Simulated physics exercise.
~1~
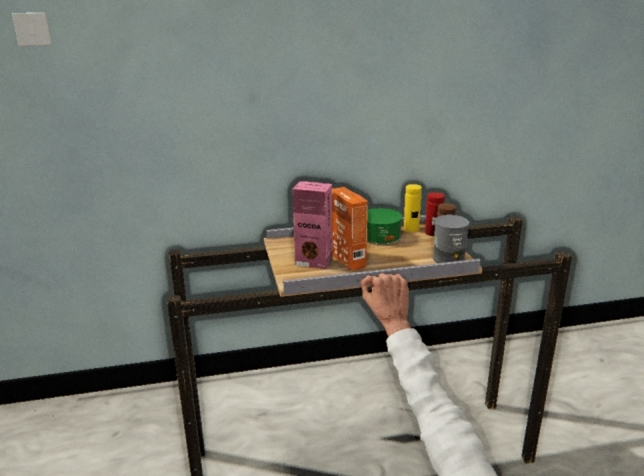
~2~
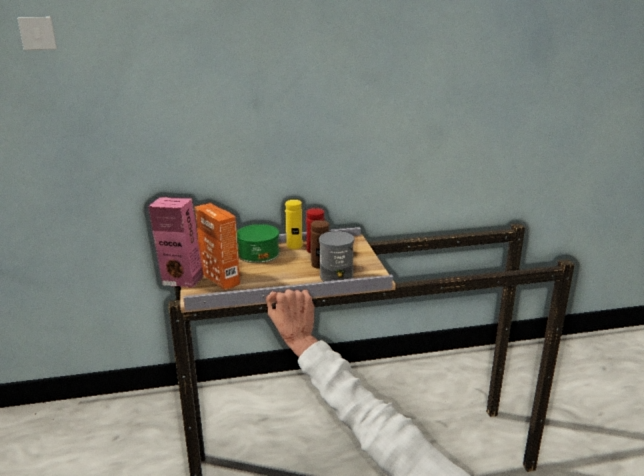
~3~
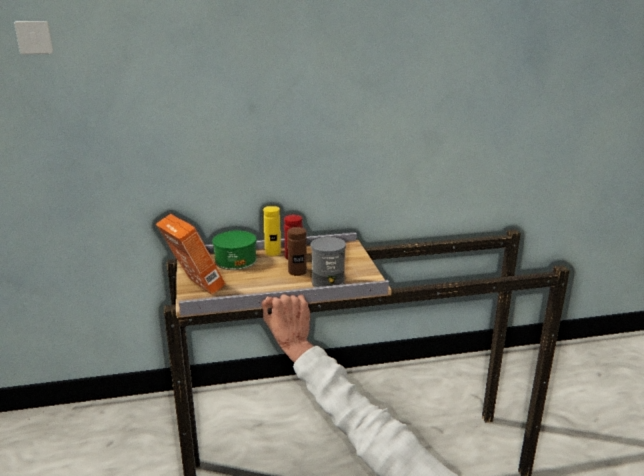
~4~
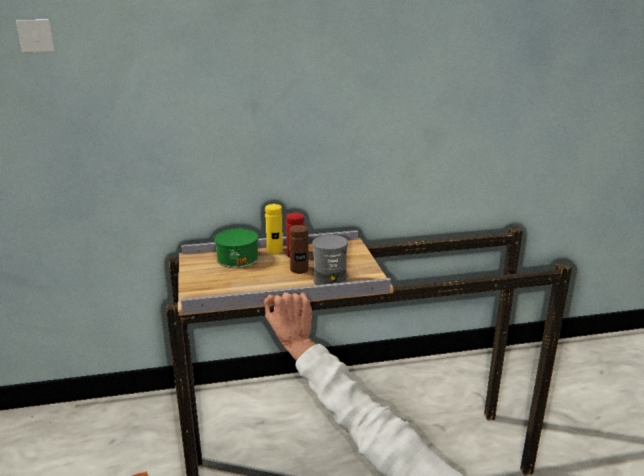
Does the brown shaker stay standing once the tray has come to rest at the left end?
Yes, the brown shaker is still standing upright on the tray at the end.
